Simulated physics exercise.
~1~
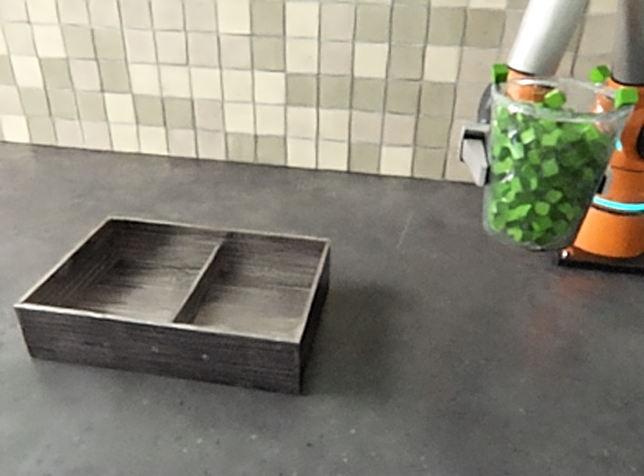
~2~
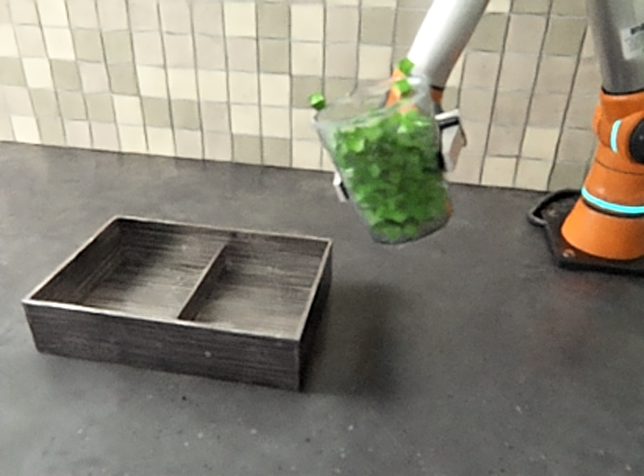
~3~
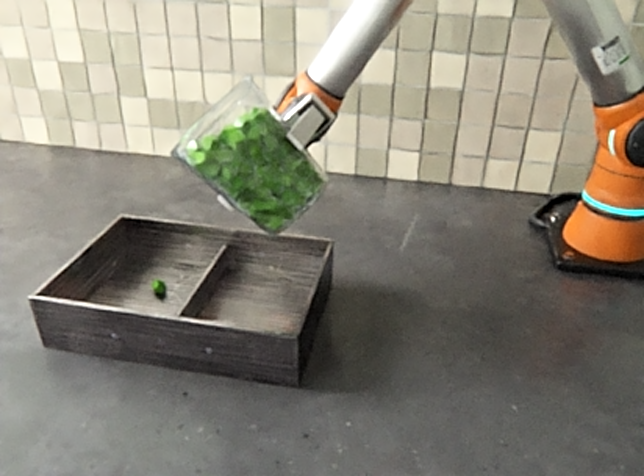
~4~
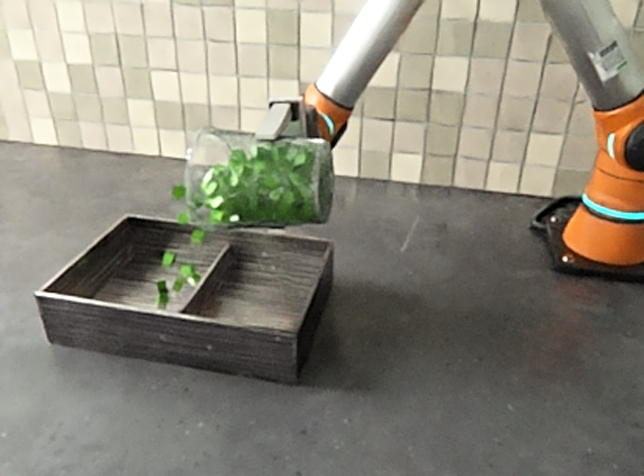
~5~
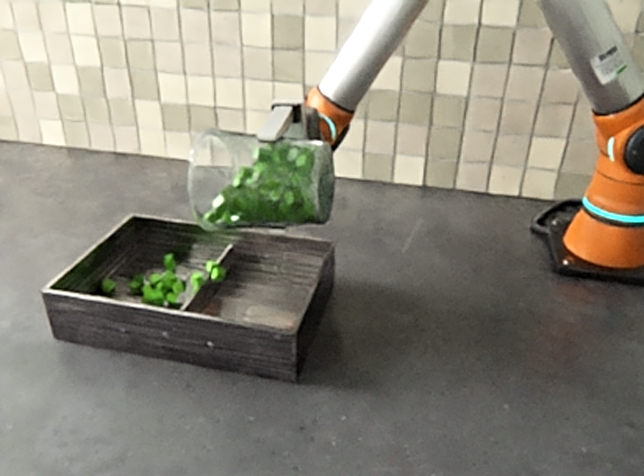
Robot arm carrying a clear tumbler of green cubes left and tipping it sideways, spilling some into a dark divided box.
